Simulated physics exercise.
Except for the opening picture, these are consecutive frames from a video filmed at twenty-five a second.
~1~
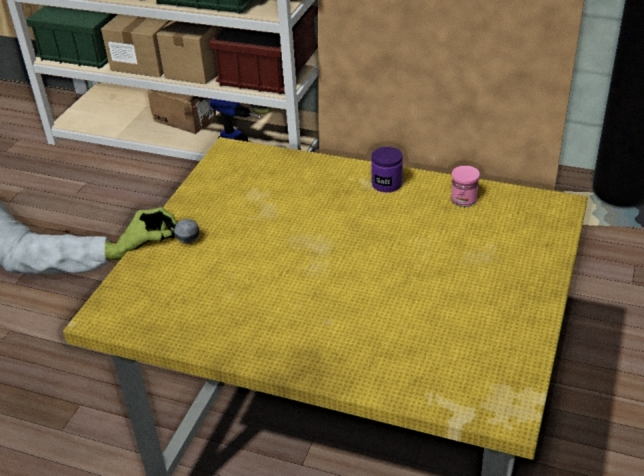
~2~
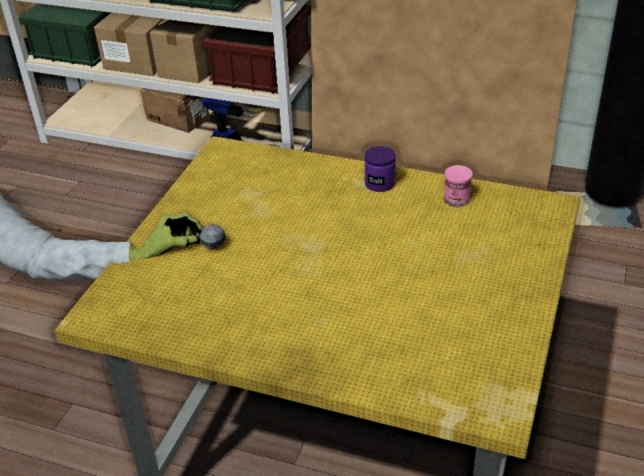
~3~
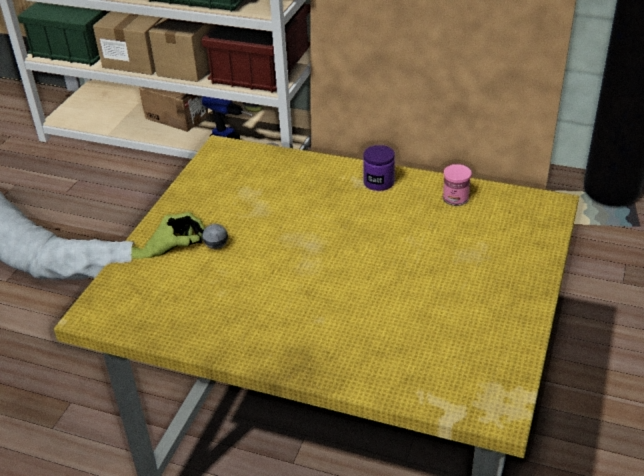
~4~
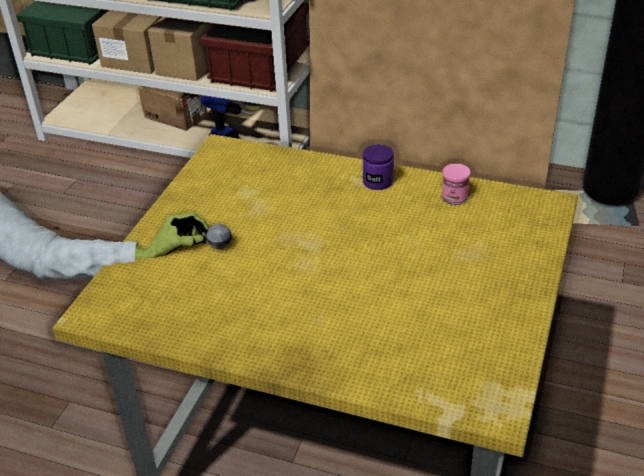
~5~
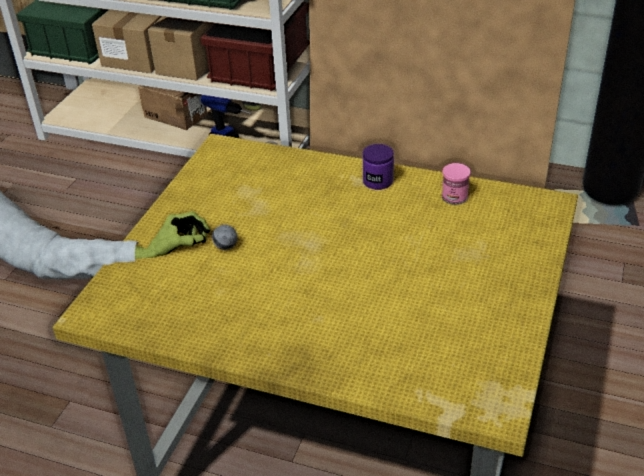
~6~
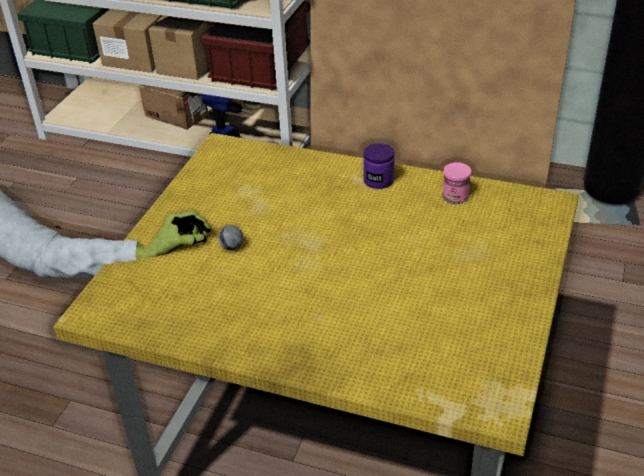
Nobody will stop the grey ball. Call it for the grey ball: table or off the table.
Table.
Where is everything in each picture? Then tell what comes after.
Under the hand; grey ball (187, 231), in the first frame.
Under the hand; grey ball (213, 237), in the second frame.
Under the hand; grey ball (215, 237), in the third frame.
Grey ball (219, 237), in the fourth frame.
Grey ball (225, 237), in the fifth frame.
Grey ball (231, 238) shifted a little, in the sixth frame.
Then, 0.20 s on from there, grey ball shifted about its own width near (254, 242).
Then, 0.40 s on from there, grey ball shifted well along near (271, 246).
In the end, moved from the start, grey ball. At the end, from the last picture's camera, grey ball near (286, 249).
